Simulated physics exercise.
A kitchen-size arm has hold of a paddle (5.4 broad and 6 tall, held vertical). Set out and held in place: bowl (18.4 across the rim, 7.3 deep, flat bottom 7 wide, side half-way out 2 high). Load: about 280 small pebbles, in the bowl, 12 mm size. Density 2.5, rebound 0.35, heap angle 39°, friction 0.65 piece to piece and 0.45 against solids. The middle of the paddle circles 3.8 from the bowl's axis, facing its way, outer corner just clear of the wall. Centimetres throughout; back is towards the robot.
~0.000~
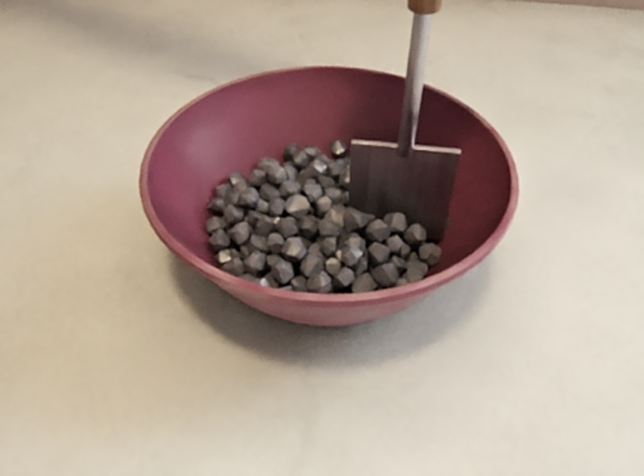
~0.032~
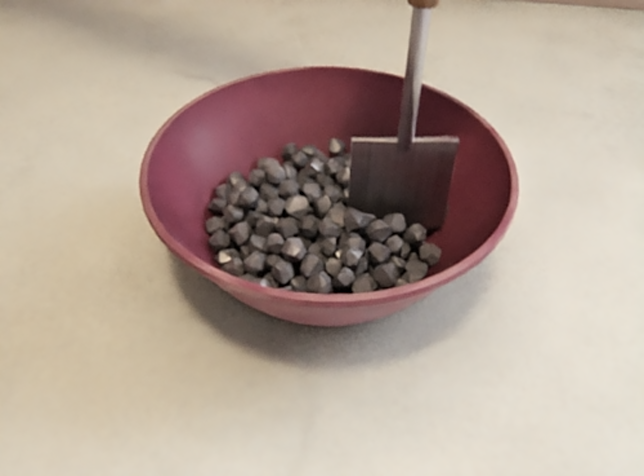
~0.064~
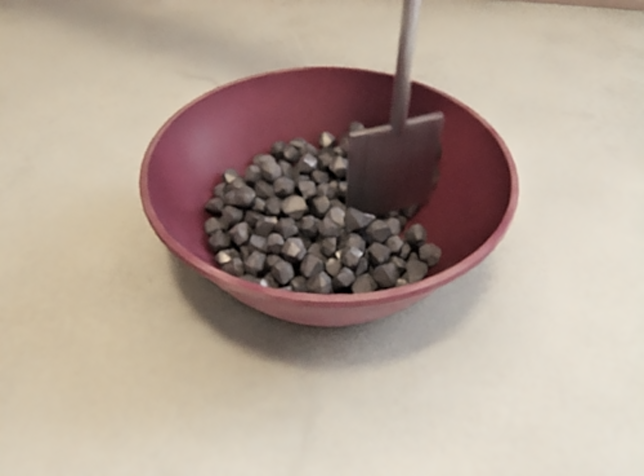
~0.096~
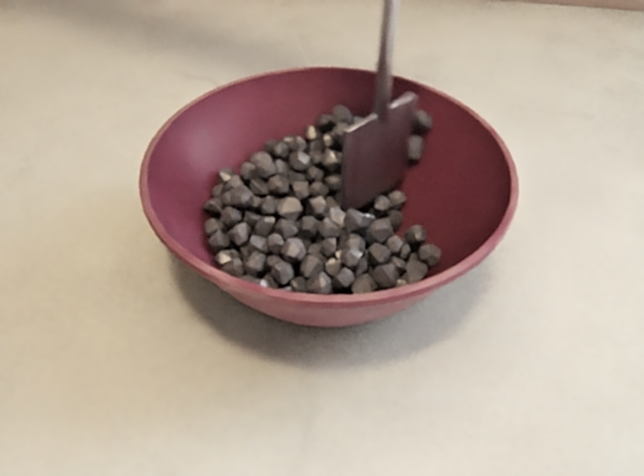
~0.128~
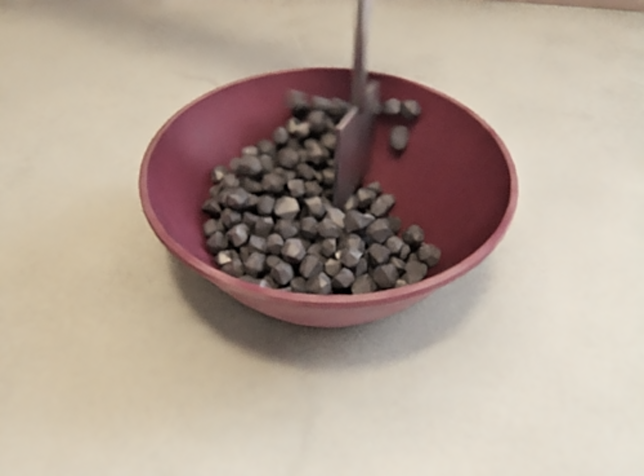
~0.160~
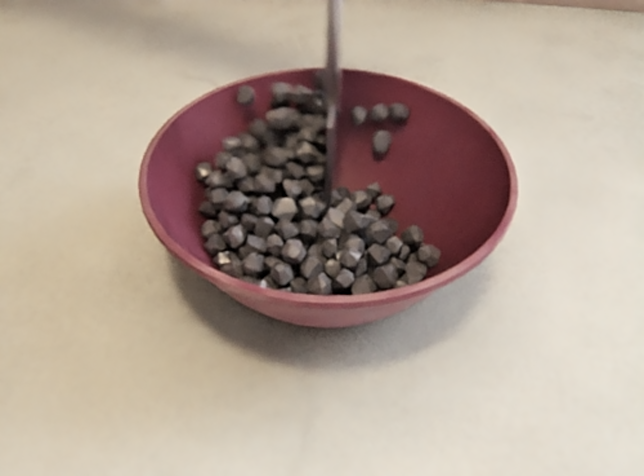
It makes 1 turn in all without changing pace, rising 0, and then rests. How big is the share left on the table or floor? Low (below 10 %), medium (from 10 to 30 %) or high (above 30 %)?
A medium share, from 10 to 30 %, ends on the table or floor.
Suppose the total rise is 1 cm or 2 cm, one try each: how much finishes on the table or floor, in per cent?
Some 10 and 5 per cent.
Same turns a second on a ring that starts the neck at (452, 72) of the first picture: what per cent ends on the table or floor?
Some 0 per cent.
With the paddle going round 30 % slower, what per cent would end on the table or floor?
It would be near 5 per cent.
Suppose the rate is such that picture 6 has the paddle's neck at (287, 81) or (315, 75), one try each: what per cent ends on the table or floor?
Some 25 and 20 per cent.
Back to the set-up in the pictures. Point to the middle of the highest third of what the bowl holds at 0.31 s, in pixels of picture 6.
Near (221, 220).
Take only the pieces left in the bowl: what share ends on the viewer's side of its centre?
Some 35 per cent.
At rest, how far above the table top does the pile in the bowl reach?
Some 8.0 cm.
After 0.31 s, 196° round, highest piece 10 above the table; 274 in the bowl, 6 in flight or on the tool.
After 0.45 s, 296° round, highest piece 9 above the table; 258 in the bowl, 16 on the table or floor, 6 in flight or on the tool.
After 0.73 s, 0° round, highest piece 8 above the table; 241 in the bowl, 39 on the table or floor.
After 1.43 s, 0° round, highest piece 8 above the table; 241 in the bowl, 39 on the table or floor.
In the end, 241 in the bowl, 39 on the table or floor. That is 14 % on the table or floor.
